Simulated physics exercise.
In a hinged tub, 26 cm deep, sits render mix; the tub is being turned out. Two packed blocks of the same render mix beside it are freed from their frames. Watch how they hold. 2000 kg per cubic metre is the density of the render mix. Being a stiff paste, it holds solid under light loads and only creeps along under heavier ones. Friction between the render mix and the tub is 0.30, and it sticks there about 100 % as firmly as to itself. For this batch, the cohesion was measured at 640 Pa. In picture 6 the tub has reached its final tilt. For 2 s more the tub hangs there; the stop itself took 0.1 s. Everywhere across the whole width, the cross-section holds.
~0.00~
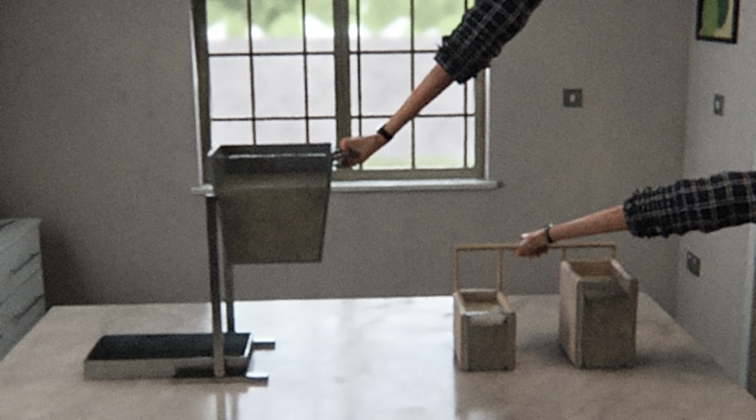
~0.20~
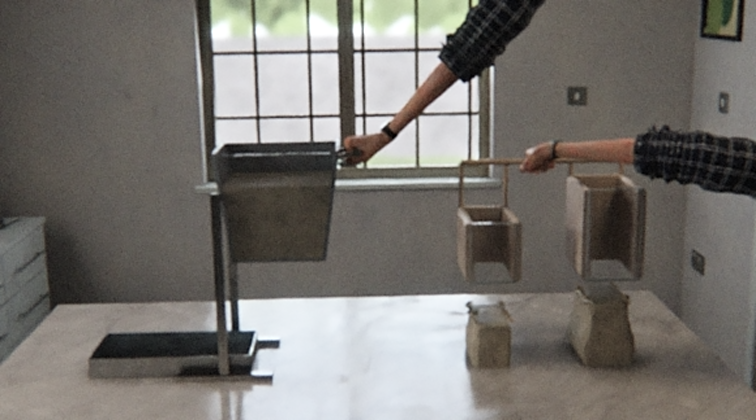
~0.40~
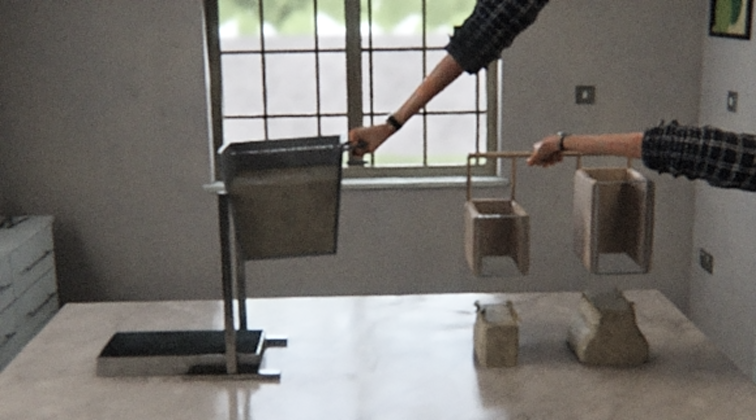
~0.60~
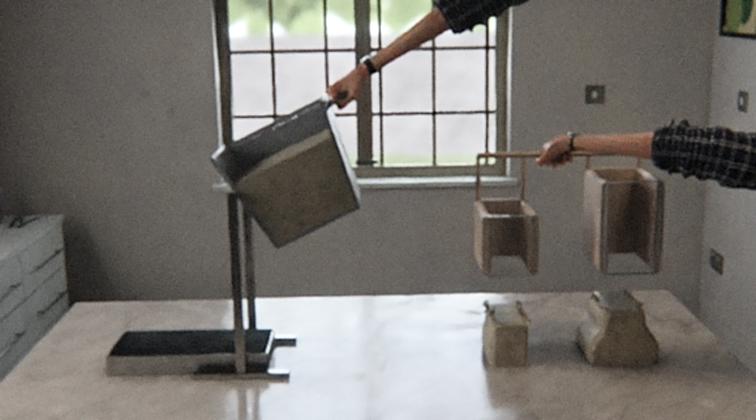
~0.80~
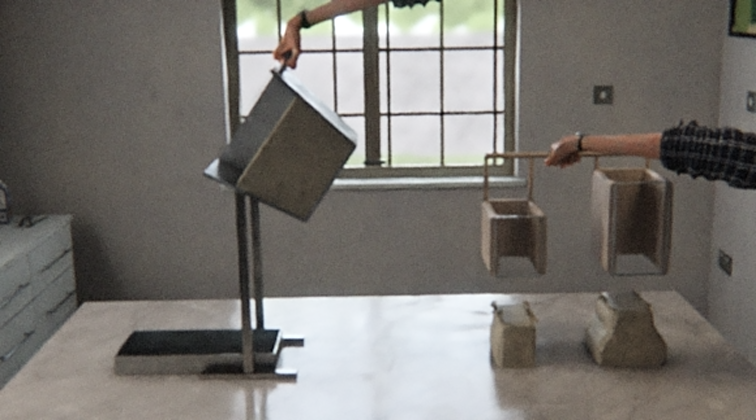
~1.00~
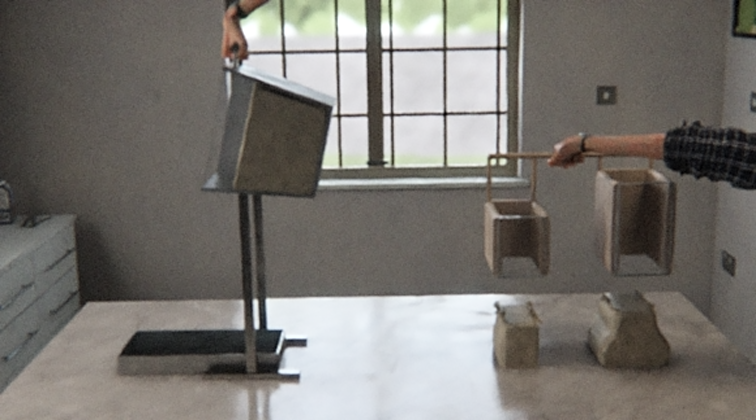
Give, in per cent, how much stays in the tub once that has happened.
Roughly 100 out of 100.
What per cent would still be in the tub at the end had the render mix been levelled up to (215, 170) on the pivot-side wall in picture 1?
Then about 75 %.
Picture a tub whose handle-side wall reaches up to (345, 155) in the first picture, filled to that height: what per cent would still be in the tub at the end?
The tub would keep roughly 75 percent.
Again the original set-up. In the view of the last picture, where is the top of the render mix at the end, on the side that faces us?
Close to pixel (233, 115).
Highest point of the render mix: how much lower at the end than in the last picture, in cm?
About 6 cm.
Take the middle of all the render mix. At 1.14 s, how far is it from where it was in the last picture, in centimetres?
Measured shift, roughly 2 cm.
After 1.14 s, the tub is at 77 degrees and holds 100 %.
After 1.31 s, the tub is at 77 degrees and holds 100 %.
After 1.48 s, the tub is at 77 degrees and holds 100 %.
After 1.65 s, the tub is at 77 degrees and holds 100 %.
After 3.00 s, at the end, the tub is at 77 degrees and holds 100 %.
